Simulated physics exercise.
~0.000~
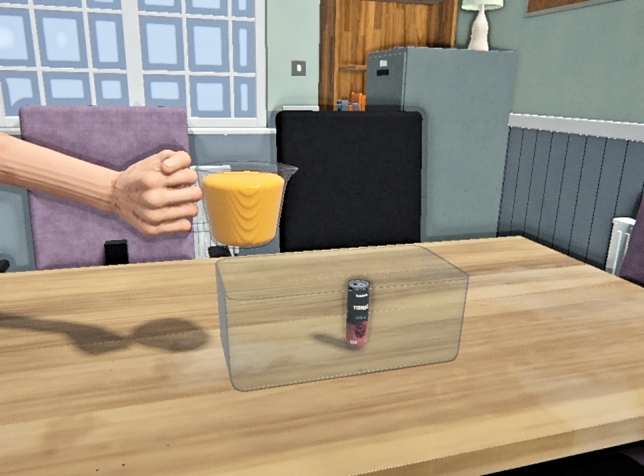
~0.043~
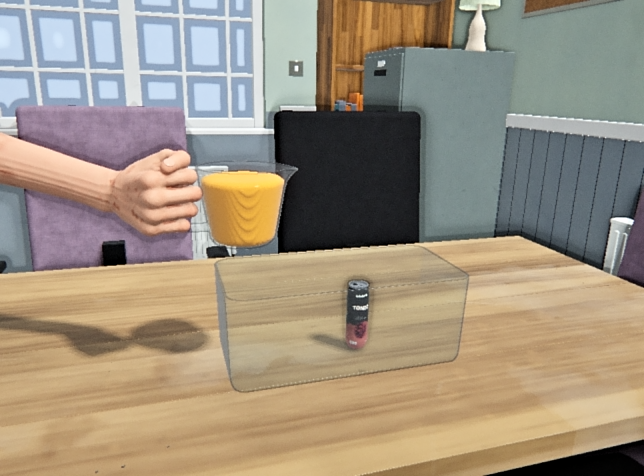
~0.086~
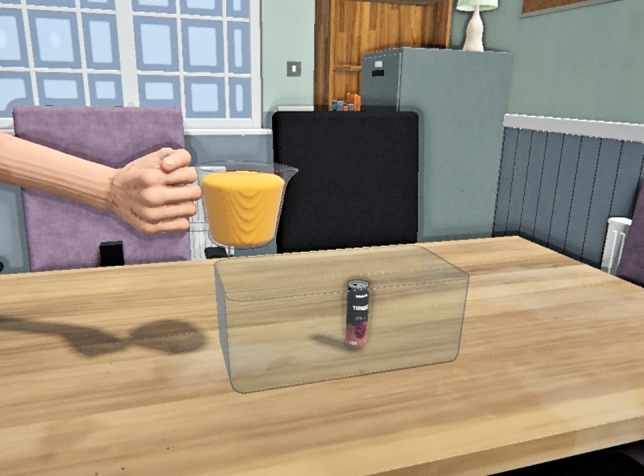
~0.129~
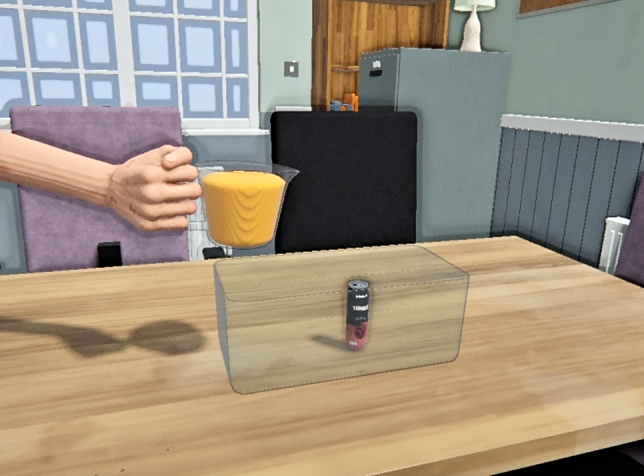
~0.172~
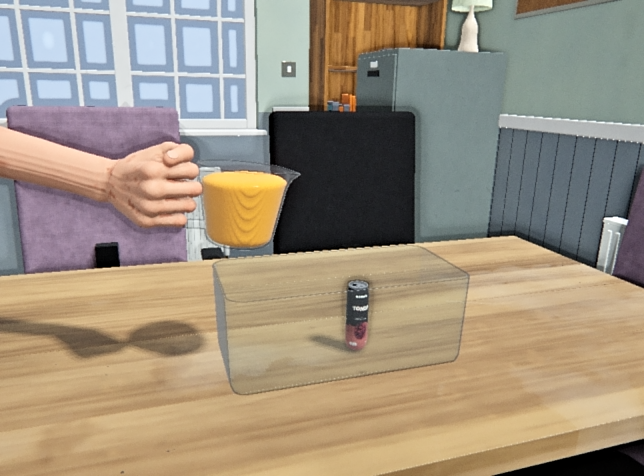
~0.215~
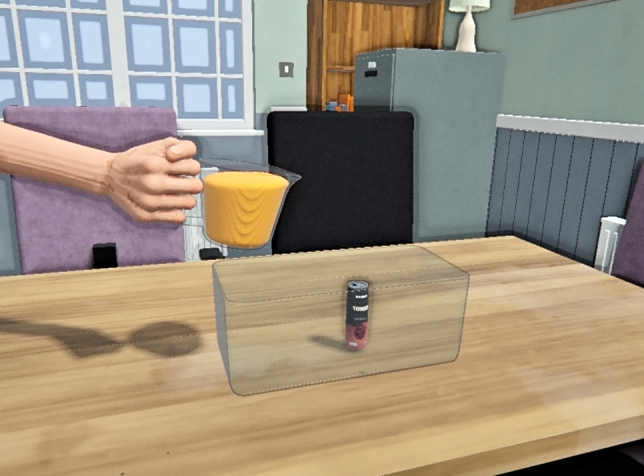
To begin with, a hand at the left holds a clear jug of orange juice upright above a see-through oblong basin on a wooden table, with a small dark and pink tin inside. The jug then leans slightly to the right, while the tin stays still and the background shifts a little leftward.
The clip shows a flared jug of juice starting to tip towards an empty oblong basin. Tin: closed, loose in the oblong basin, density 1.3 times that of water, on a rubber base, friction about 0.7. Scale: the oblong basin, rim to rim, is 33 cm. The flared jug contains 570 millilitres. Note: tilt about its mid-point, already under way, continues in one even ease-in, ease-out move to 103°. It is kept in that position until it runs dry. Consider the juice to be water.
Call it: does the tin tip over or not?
It does not.
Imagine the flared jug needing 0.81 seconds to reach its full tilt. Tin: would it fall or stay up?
In that case the tin stays vertical.
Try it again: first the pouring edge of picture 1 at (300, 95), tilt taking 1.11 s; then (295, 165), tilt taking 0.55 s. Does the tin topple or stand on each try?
In the first try it comes down; in the second it remains standing.
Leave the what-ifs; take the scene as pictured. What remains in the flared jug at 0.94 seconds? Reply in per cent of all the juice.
14 in a hundred, give or take.
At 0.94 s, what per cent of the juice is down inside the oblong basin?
Value: Approx. 78 %.
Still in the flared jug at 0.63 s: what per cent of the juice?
Roughly 70 per cent.
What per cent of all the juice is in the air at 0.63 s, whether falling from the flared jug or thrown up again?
About 18 per cent.
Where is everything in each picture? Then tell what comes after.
It leans 0°; its right rim is at (297, 167); the juice meets the walls at (200, 179) and (283, 177); the oblong basin's rim runs from (221, 280) to (444, 261); the tin's top is at (359, 287), in the first frame.
It leans 0°; its right rim is at (297, 168); the juice meets the walls at (200, 179) and (283, 177), in the second frame.
It leans 2°; its right rim is at (298, 169); the juice meets the walls at (200, 178) and (283, 177), in the third frame.
It leans 3°; its right rim is at (299, 170); the juice meets the walls at (201, 179) and (284, 178), in the fourth frame.
It leans 6°; its right rim is at (300, 173); the juice meets the walls at (201, 179) and (285, 178), in the fifth frame.
It leans 9°; its right rim is at (301, 176); the juice meets the walls at (203, 179) and (288, 178), in the sixth frame.
Then, 0.63 s in, the tilt is 63° and 70 per cent is still to pour; the tin stands where it began.
Then, 0.94 s in, the tilt is 97° and 14 per cent is still to pour; the tin stands where it began.
Then, 1.26 s in, the tilt is 103° and 0 per cent is still to pour; the tin stands where it began.
Then, 1.61 s in, the tilt is 103° and 0 per cent is still to pour; the tin stands where it began.
Finally, the tin stands where it began.
